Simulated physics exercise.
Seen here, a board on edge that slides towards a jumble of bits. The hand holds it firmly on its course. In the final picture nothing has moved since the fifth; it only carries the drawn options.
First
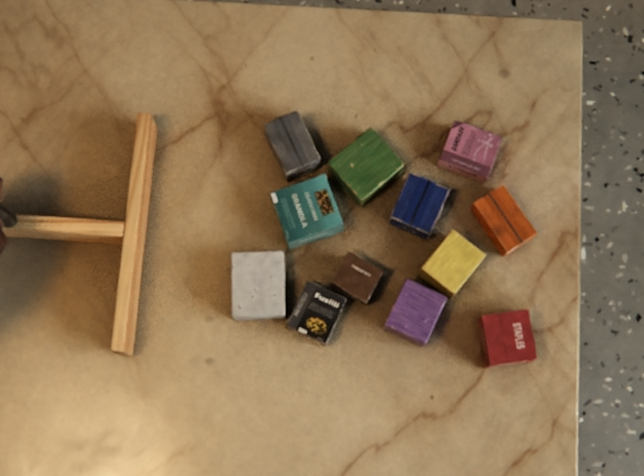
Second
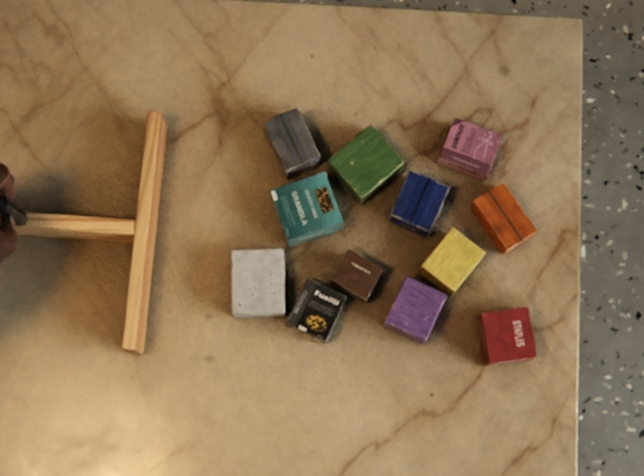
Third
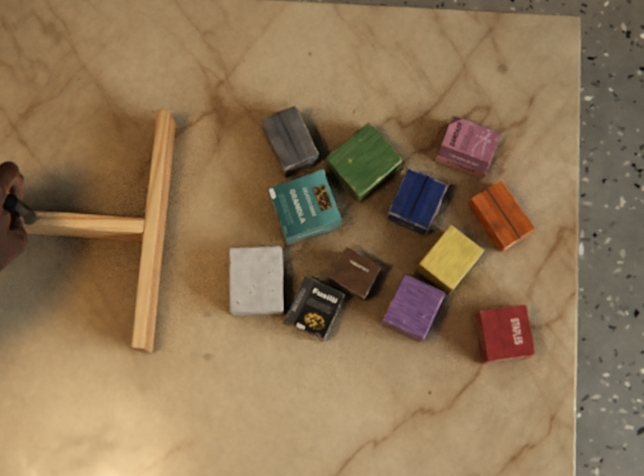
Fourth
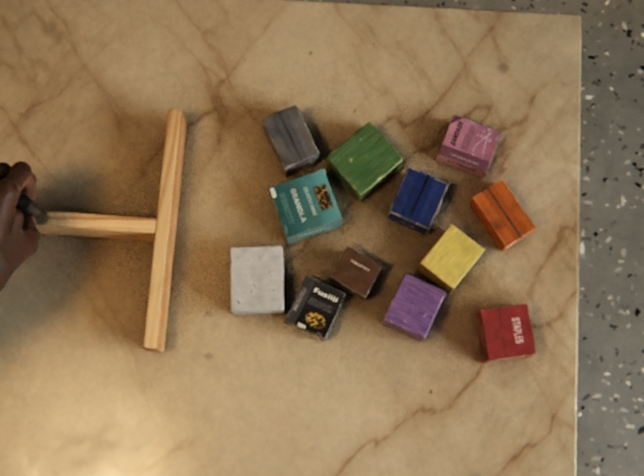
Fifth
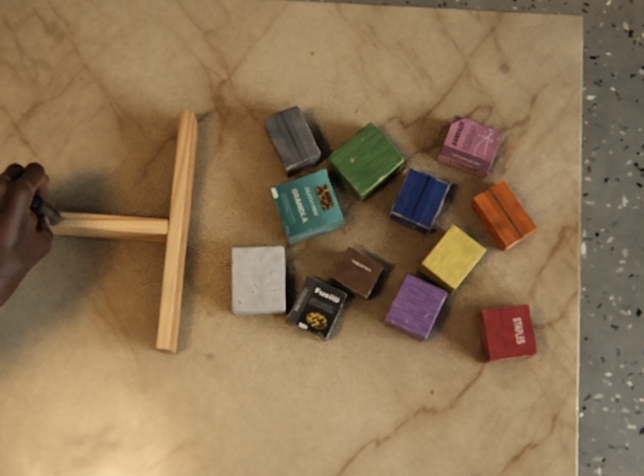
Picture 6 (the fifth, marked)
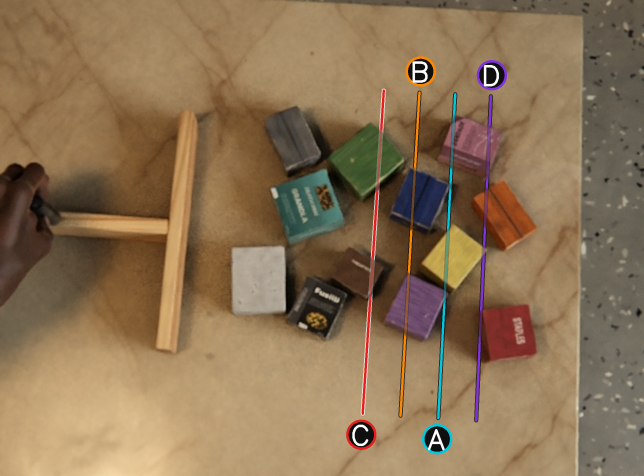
A hand slides a wooden board on a handle slowly rightward across a marbled surface, nearer scattered colourful blocks.
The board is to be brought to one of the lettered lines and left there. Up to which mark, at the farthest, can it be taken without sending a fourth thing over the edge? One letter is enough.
Up to line A.
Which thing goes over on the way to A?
The red box goes over.
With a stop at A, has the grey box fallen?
By then, no.
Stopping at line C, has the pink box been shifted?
Yes.
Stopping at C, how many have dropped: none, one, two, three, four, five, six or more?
The count is none.
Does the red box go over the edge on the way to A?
Yes.
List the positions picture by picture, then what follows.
The first picture shows yellow block (451, 265); pink box (470, 152); blue box (419, 206).
The second picture shows board (141, 228); green block (366, 165).
The third picture shows board (151, 226); white block (257, 281).
The fourth picture shows board (163, 226); orange box (502, 215).
The fifth picture shows board (175, 227); turquoise packet (308, 208); red box (507, 335); black packet (317, 308).
On the marked copy, A at (447, 251); B at (410, 249); C at (374, 247); D at (484, 253).
Following A. Soon after the start, board (273, 232); grey box (309, 140); black packet (351, 323).
Later, board (370, 238); red box (539, 336); orange box (515, 212).
In the end, board (445, 242); red box over the edge; orange box (583, 205); one fallen.
As for the rest, B is within the limit but short; C is within the limit but short; D drops five.
